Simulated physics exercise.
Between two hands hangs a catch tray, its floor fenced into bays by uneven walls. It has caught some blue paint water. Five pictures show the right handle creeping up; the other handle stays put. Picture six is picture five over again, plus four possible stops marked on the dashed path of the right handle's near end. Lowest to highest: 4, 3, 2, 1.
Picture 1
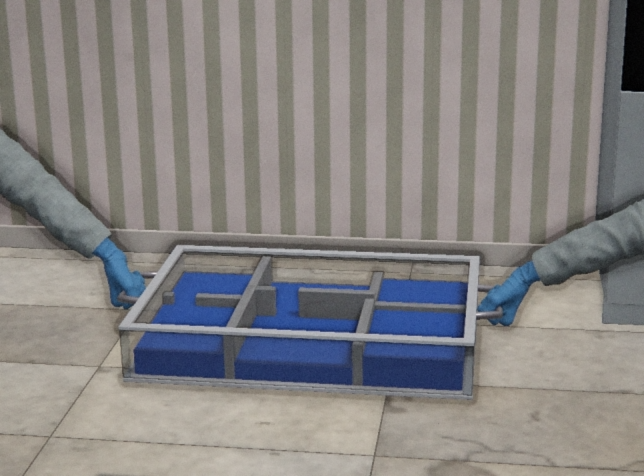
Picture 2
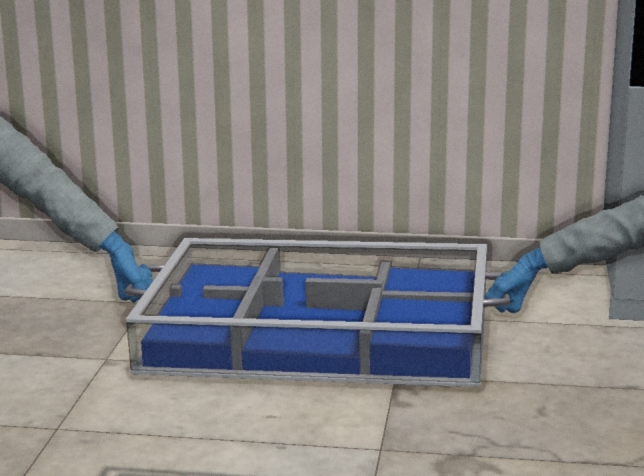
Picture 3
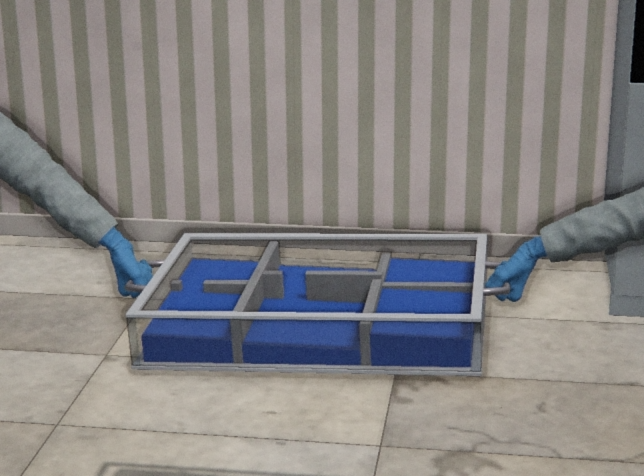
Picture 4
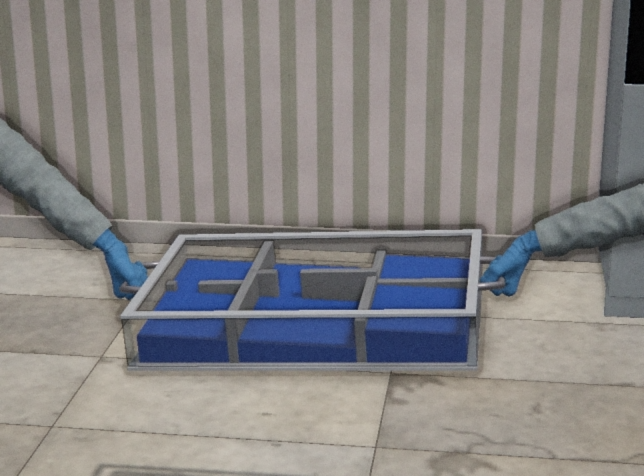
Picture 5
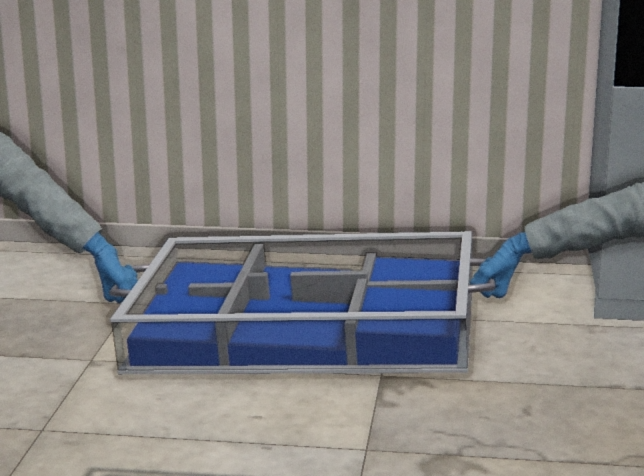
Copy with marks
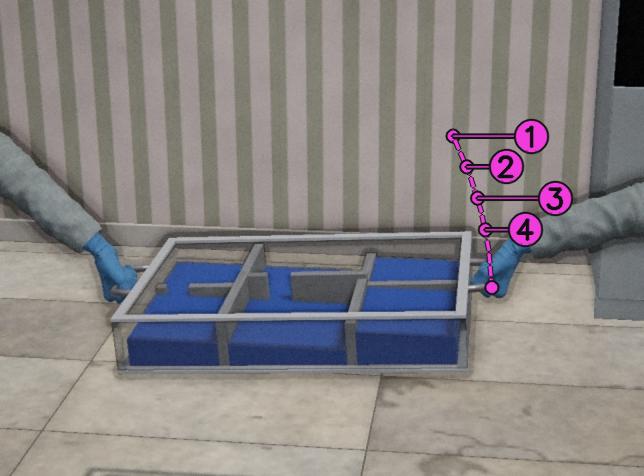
The video shows two blue-gloved hands holding a clear, gray-framed tray divided into sections containing something blue, above a tiled floor by a striped wall; the hands tilt it slightly down to the left and shift it slightly.
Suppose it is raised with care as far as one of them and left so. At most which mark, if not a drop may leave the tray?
The answer is mark 2.
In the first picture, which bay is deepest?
That is the front right bay.
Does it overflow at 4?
No, not at all.
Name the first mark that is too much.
That would be 1.
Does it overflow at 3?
No, that is safe.
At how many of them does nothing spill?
Three.
On the marked copy, 1 at (453, 136); 2 at (466, 166); 3 at (477, 198); 4 at (485, 229).
Choosing 1, about 6 % goes over the rim.
Choosing 2, nothing spills; the front middle bay holds the most.
Choosing 3, nothing spills; the front middle bay holds the most.
Choosing 4, nothing spills; the front right bay holds the most.
